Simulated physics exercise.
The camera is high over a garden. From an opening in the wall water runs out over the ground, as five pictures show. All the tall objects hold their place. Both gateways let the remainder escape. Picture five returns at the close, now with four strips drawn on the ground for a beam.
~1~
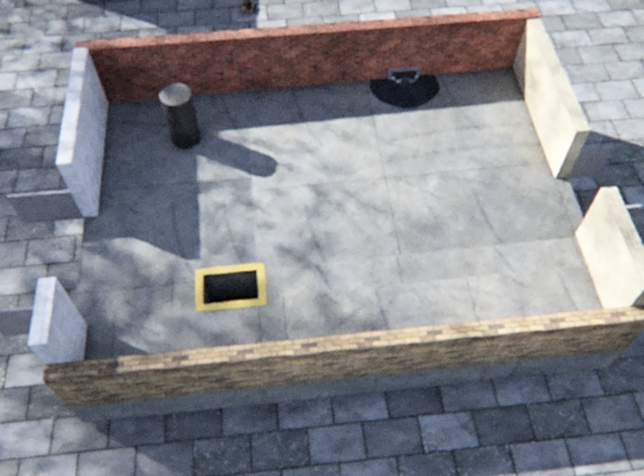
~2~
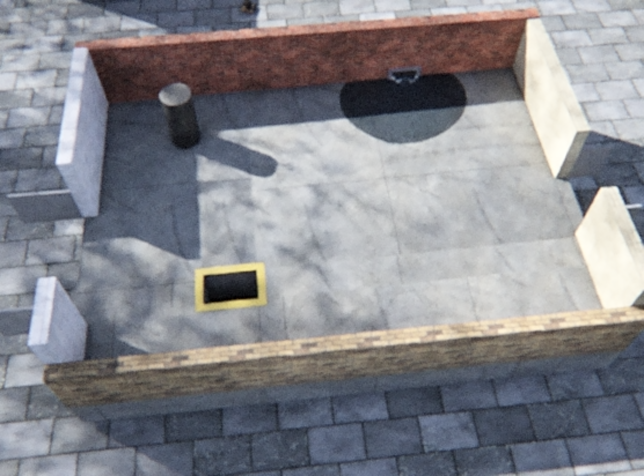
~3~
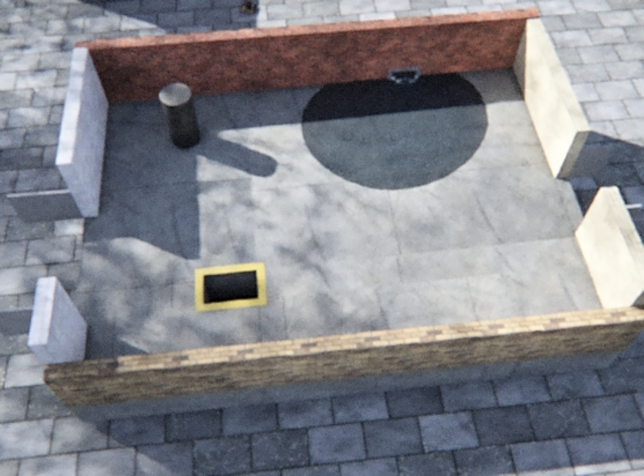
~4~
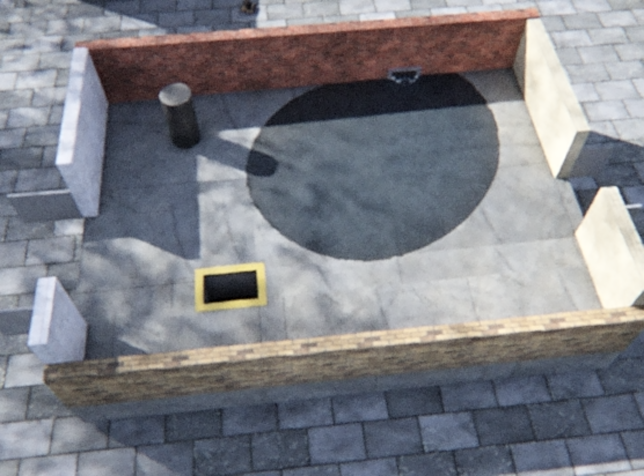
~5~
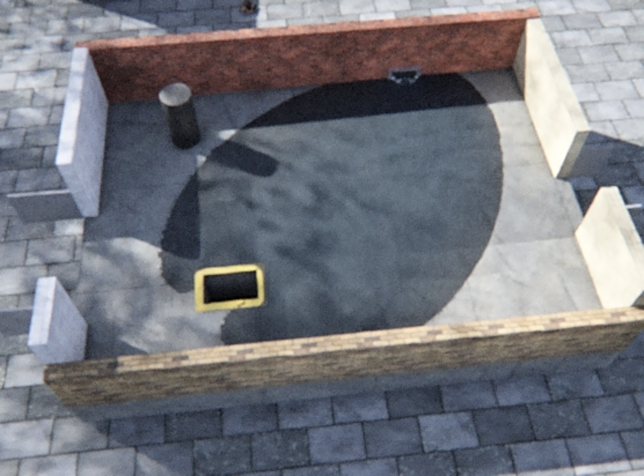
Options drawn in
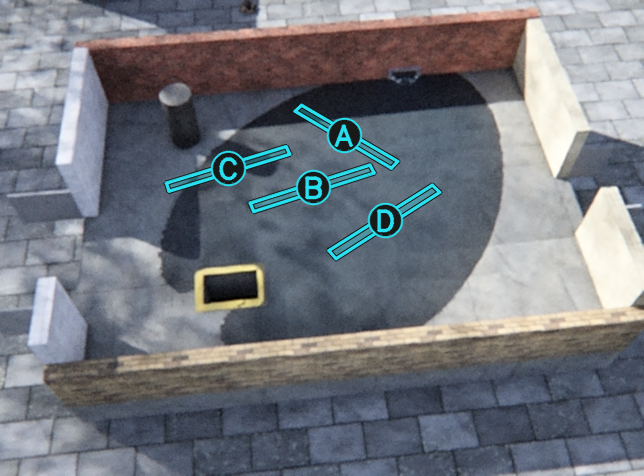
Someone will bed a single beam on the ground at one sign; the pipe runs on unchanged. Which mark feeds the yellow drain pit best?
Spot D.
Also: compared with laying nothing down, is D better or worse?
Spot D is better.
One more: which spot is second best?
It is C.
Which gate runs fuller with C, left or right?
More leaves on the left.
On the marked copy, A from (298, 108) to (394, 164); B from (251, 207) to (372, 169); C from (167, 187) to (287, 150); D from (332, 254) to (436, 188).
With A, about 15 % of the stream goes into the yellow drain pit, about 84 % out by the gates.
With B, about 19 % of the stream goes into the yellow drain pit, about 81 % out by the gates.
With C, about 31 % of the stream goes into the yellow drain pit, about 69 % out by the gates.
With D, about 42 % of the stream goes into the yellow drain pit, about 57 % out by the gates.
